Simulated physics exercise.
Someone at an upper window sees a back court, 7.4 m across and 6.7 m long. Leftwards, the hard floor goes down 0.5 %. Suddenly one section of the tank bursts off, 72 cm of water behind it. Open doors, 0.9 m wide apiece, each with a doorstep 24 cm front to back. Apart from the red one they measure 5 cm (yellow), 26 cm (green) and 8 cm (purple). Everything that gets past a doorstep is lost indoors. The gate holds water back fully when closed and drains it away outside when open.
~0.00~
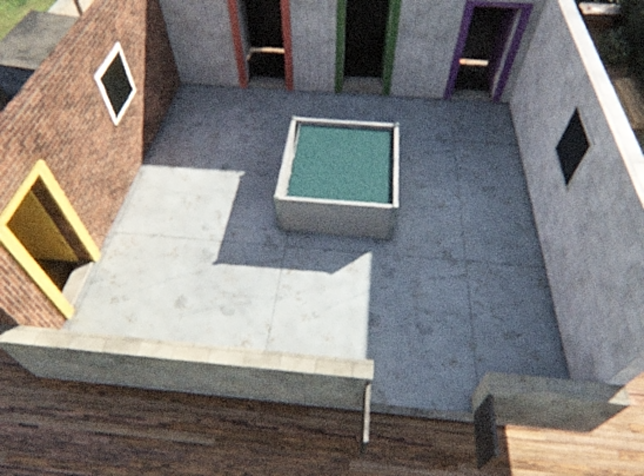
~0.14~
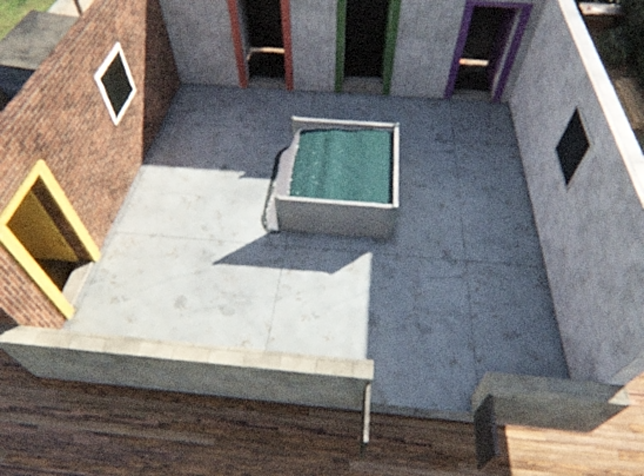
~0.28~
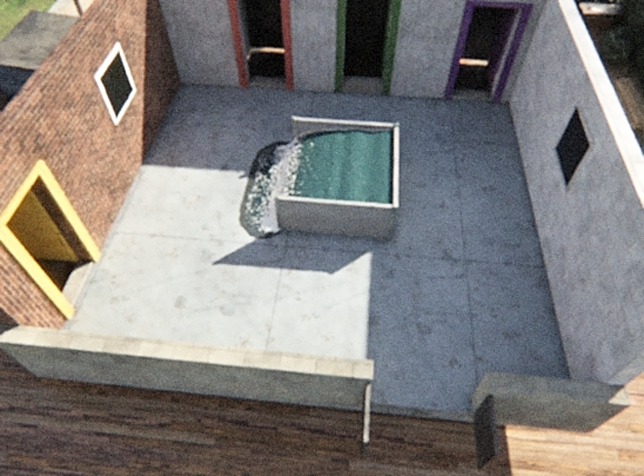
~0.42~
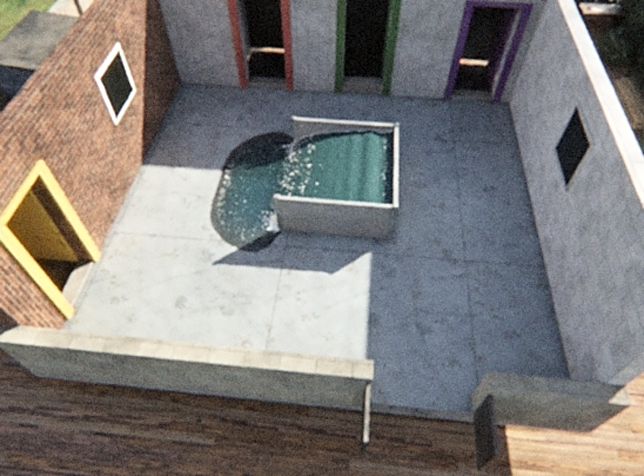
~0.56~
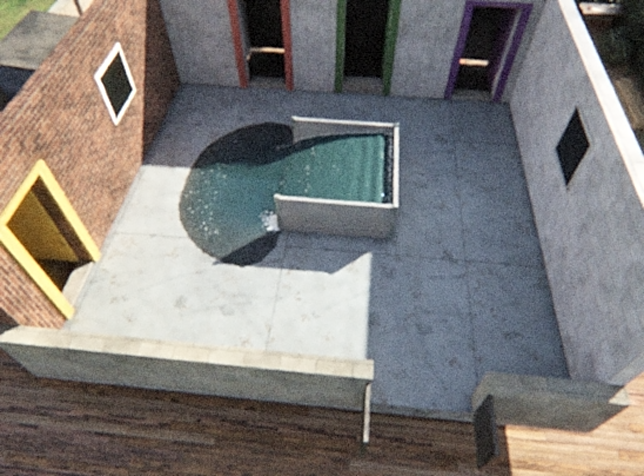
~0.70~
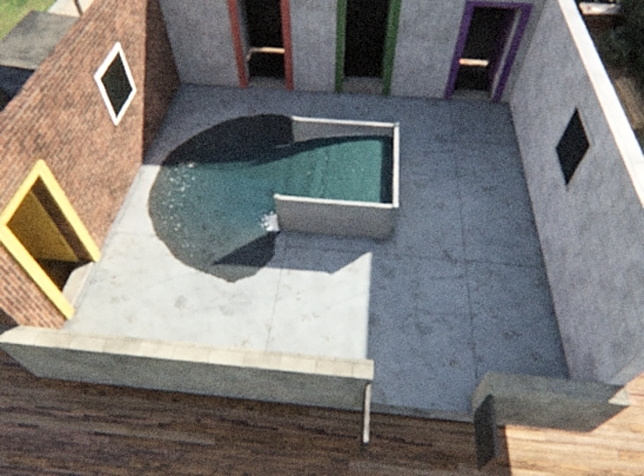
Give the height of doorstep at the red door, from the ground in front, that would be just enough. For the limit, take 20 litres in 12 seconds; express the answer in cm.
Close to 7.5 cm.
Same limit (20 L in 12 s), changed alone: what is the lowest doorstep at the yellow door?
Roughly 13.5 cm at yellow.
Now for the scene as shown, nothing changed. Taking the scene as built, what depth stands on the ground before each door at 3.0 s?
Door by door in centimetres - yellow 12, red 12, green 0, purple 0.
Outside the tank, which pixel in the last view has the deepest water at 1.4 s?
Around pixel (136, 177).
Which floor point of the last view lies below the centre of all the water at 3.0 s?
The water's centre is at about (207, 182).
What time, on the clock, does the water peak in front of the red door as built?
Crest at t of about 3.0 s.
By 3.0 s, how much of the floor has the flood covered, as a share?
Approximately 35 % of the floor.
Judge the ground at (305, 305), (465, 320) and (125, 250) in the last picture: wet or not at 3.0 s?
First bone-dry, second bone-dry, third wet through.
After 1.4 s water covers 30 % of the floor, deepest (40 cm) near (136, 177); it has not reached the red door.
After 3.0 s water covers 35 % of the floor, deepest (36 cm) near (179, 88); 12 cm at the red door, 0 litres in over its 11 cm doorstep.
After 12.0 s water covers 100 % of the floor, deepest (10 cm) near (402, 235); 4 cm at the red door, 3 litres in over its 11 cm doorstep.
At the red door as built, the water arrived by 1.9 s and peaked near 12 cm at 3.0 s.
Run again over the same 12 s with other heights there, 32 litres in over 6 cm, 7 litres over 9.5 cm. The limit of 20 litres is kept from about 7.5 cm up.
